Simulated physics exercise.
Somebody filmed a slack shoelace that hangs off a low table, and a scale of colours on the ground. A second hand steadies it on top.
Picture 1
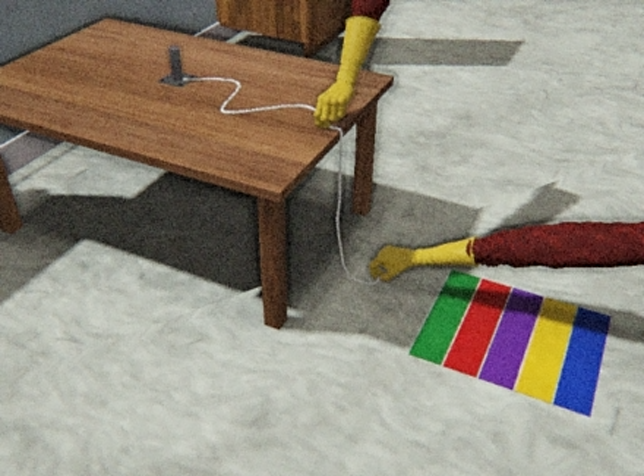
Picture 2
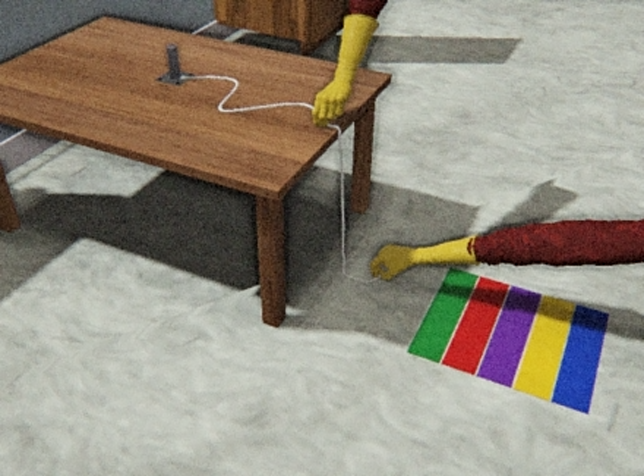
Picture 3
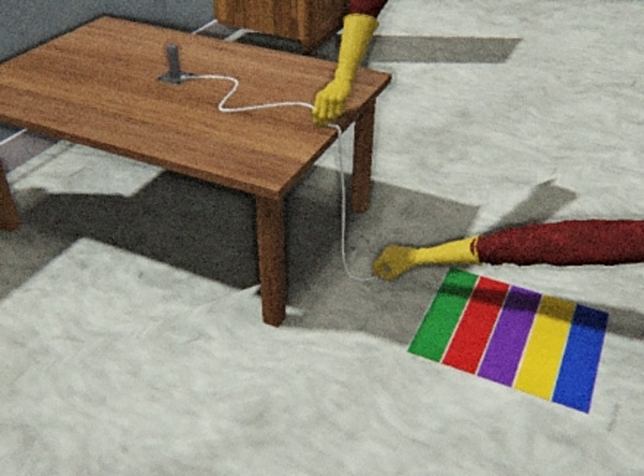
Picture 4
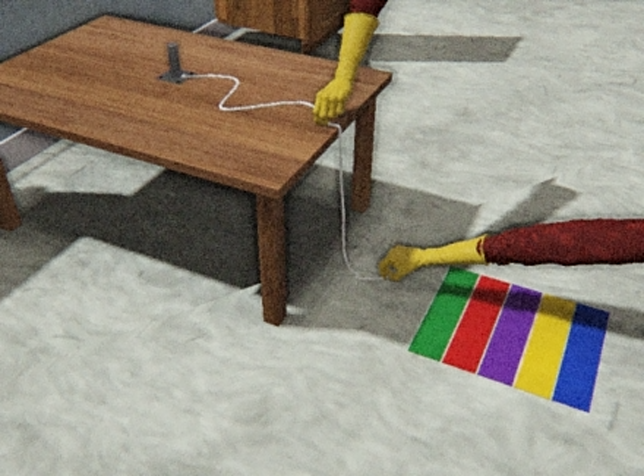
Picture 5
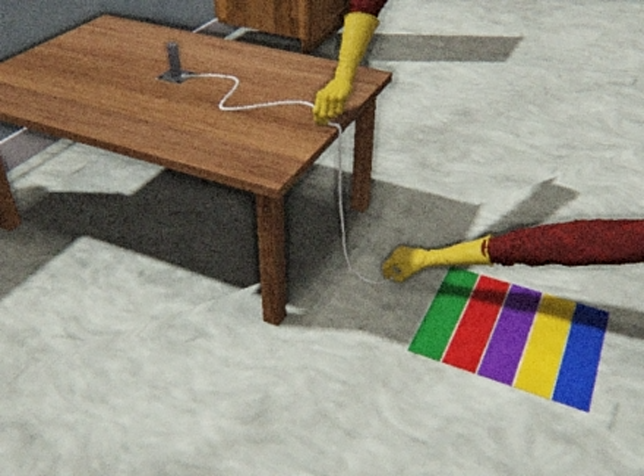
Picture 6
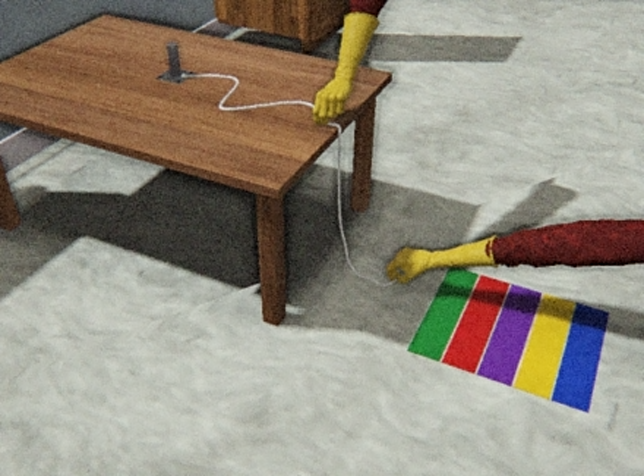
On pale ground beside a low wooden table, one yellow-gloved hand stayed at the table's edge on a slack white shoelace, while another held its hanging end and moved slightly right near colored stripes.
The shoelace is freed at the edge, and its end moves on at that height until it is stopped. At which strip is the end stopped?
The end stops over the blue strip.
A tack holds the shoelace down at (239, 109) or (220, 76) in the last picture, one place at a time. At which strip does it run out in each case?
Try by try: Purple; blue.
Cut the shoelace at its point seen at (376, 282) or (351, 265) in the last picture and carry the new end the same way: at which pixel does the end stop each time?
Near (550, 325) and (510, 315).
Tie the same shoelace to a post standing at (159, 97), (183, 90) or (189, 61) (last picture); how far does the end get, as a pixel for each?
About (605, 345), (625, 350) and (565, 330).
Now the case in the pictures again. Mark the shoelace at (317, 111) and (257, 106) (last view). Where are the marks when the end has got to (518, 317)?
The first at (350, 165), the second at (314, 116).
Soon after, end near (519, 317); over purple.
Then, end near (562, 331); over yellow.
At full stretch, end near (588, 339); over blue. It gets as far as the blue strip.
